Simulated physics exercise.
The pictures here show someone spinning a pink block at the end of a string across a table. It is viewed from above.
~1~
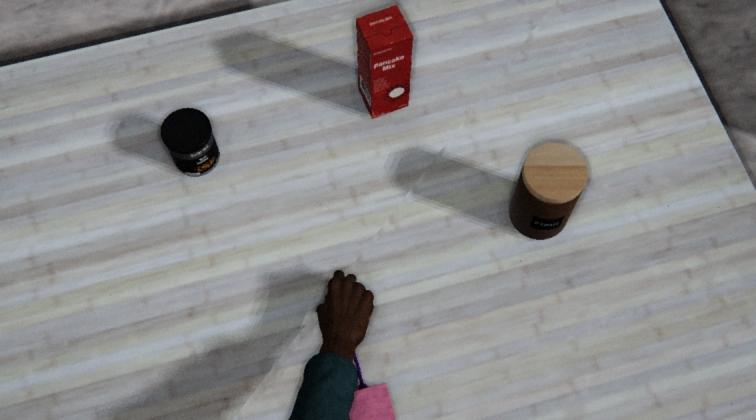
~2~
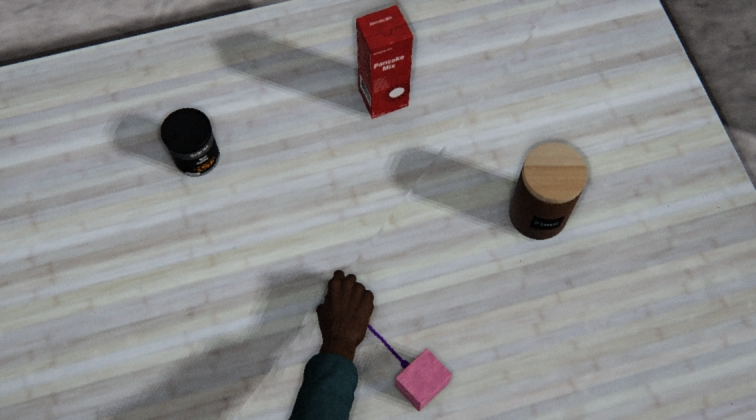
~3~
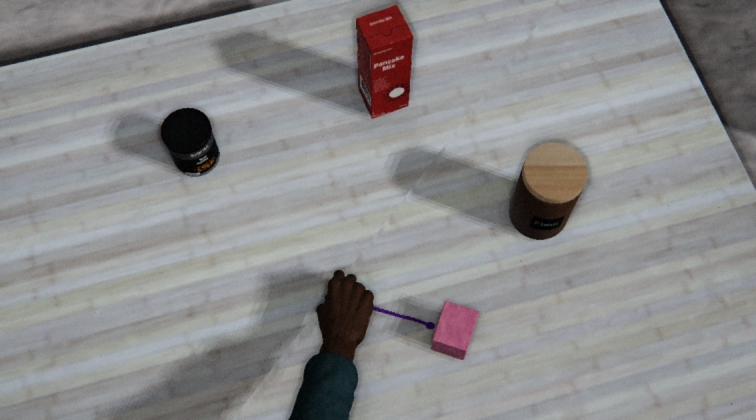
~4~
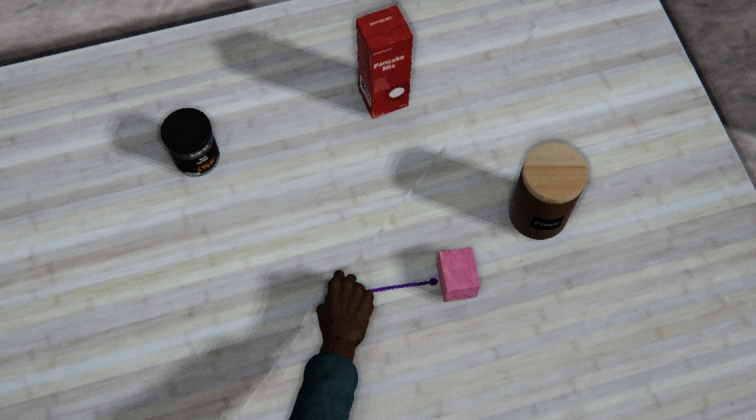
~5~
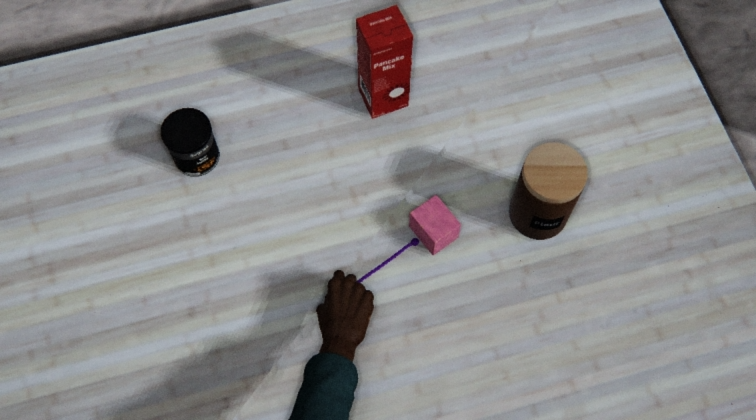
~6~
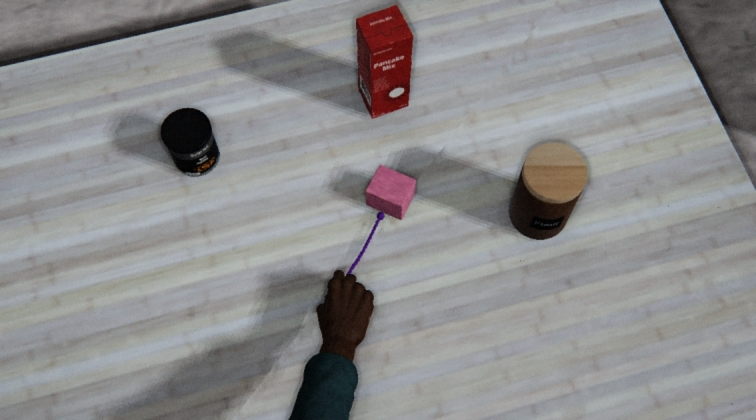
A hand held a purple string and swung a pink block anticlockwise across a pale table, from beside the sleeve, out to the right and up past the brown canister, while the other items stayed still.
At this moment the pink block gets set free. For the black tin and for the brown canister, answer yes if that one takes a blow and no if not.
Black tin: Yes; brown canister: No.
Then, 0.08 s past the final frame, block near (289, 167).
Then, 0.20 s past the final frame, block near (230, 149); black tin pushed aside.
When it is over, block near (231, 148); black tin pushed aside. The black tin takes the knock and the brown canister stays untouched.
